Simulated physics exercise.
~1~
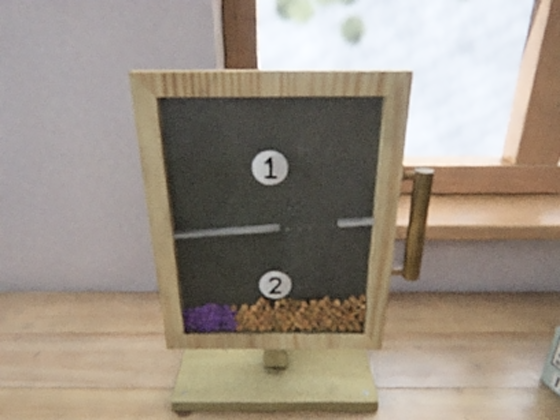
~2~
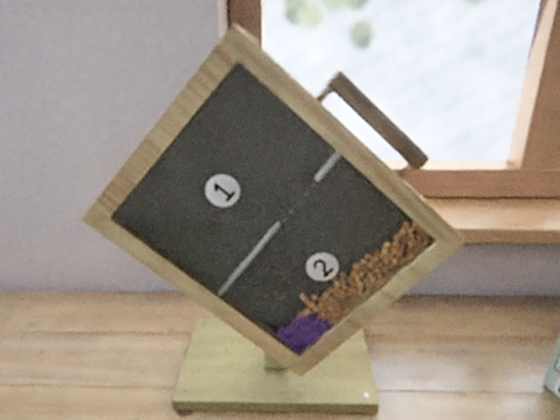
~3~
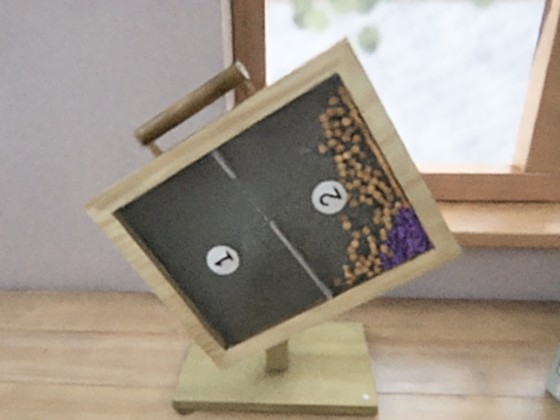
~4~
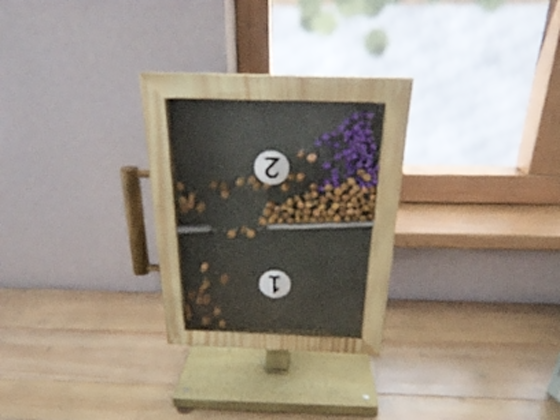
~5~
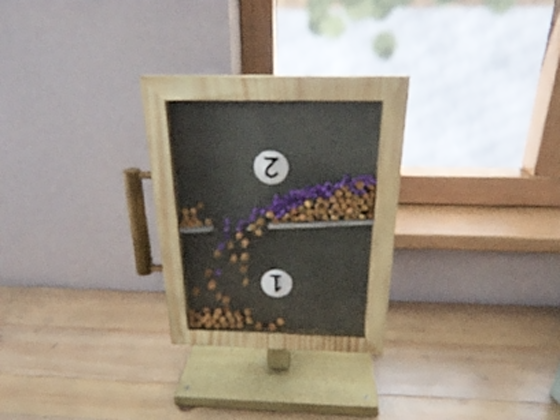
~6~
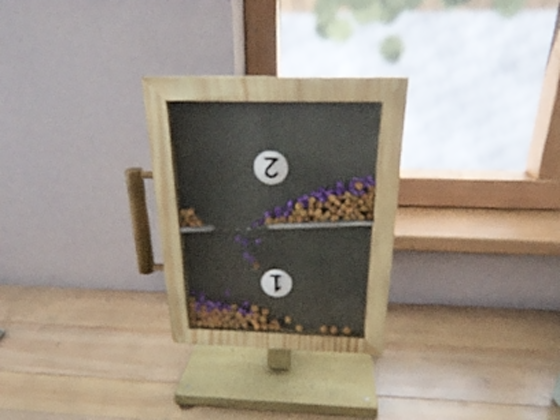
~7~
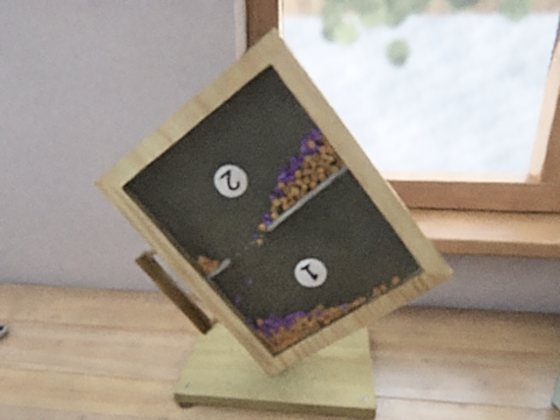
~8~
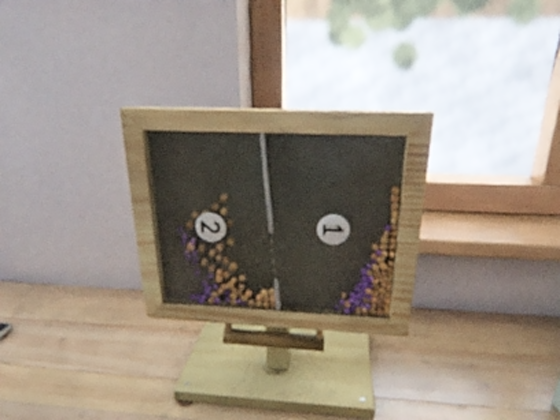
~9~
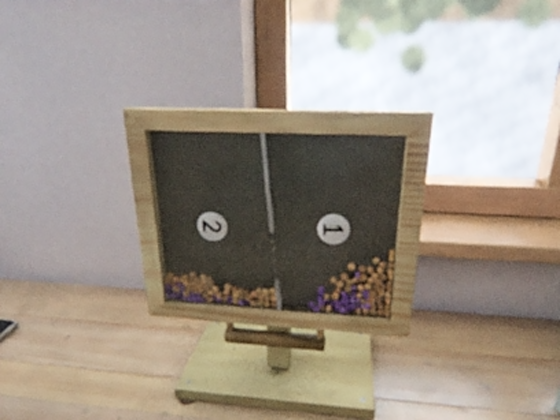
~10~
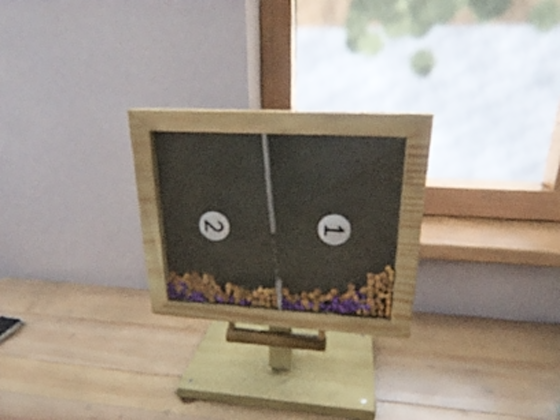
Wooden box turning anticlockwise upside down, spilling brown and purple beads through a gap, then onto its side, both chambers holding beads.
